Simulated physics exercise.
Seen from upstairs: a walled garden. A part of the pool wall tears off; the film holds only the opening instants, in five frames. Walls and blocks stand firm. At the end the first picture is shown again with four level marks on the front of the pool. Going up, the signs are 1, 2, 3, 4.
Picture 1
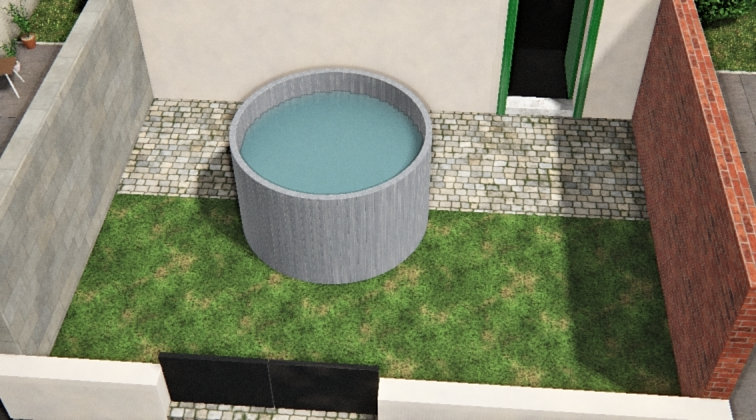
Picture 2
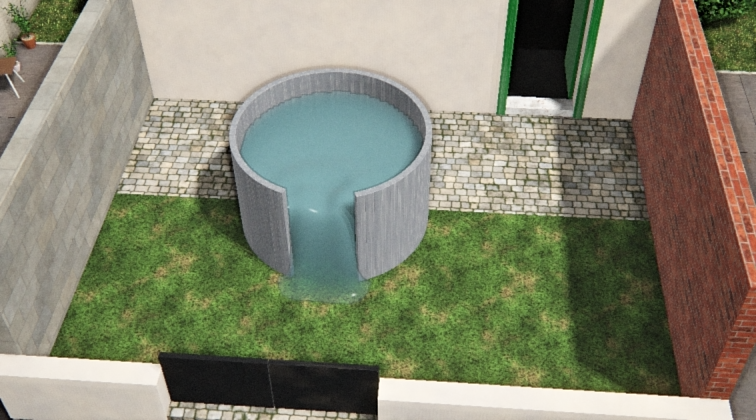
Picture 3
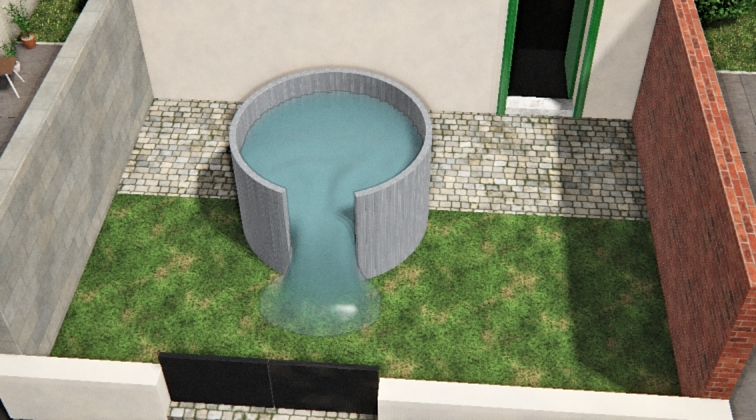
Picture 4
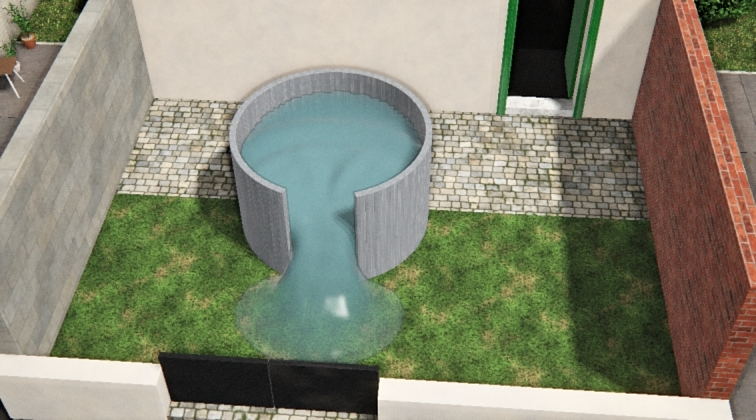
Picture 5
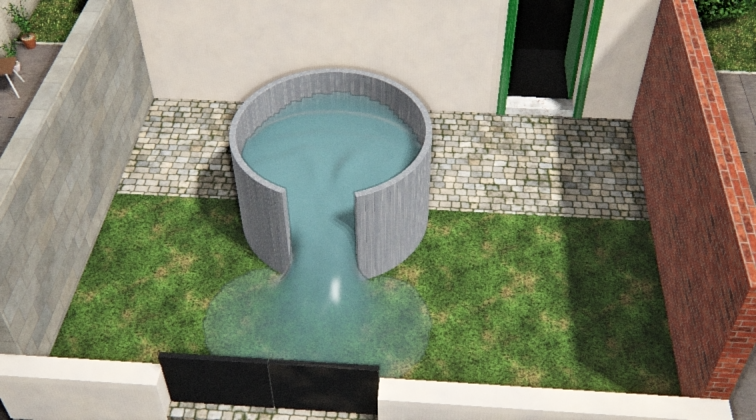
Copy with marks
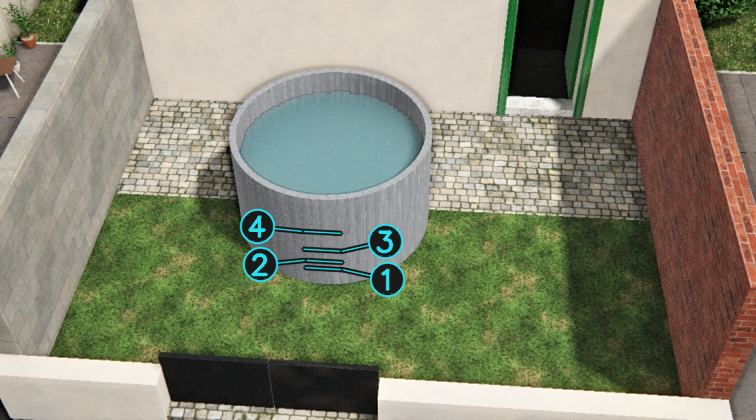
A round grey pool full of water stood in a walled garden until a gap opened in its front, and the water poured through onto the grass, spreading outward toward the black gate.
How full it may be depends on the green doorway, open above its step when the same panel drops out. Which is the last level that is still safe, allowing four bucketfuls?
That is line 4.
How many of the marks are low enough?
All four.
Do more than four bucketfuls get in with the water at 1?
No, that is safe.
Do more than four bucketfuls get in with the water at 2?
No, that is safe.
On the marked copy, 1 at (324, 268); 2 at (323, 261); 3 at (322, 250); 4 at (321, 232); from the bottom up 1, 2, 3, 4.
If 1 is chosen, nothing gets over.
If 2 is chosen, nothing gets over.
If 3 is chosen, nothing gets over.
If 4 is chosen, a splash gets over, under a bucket.
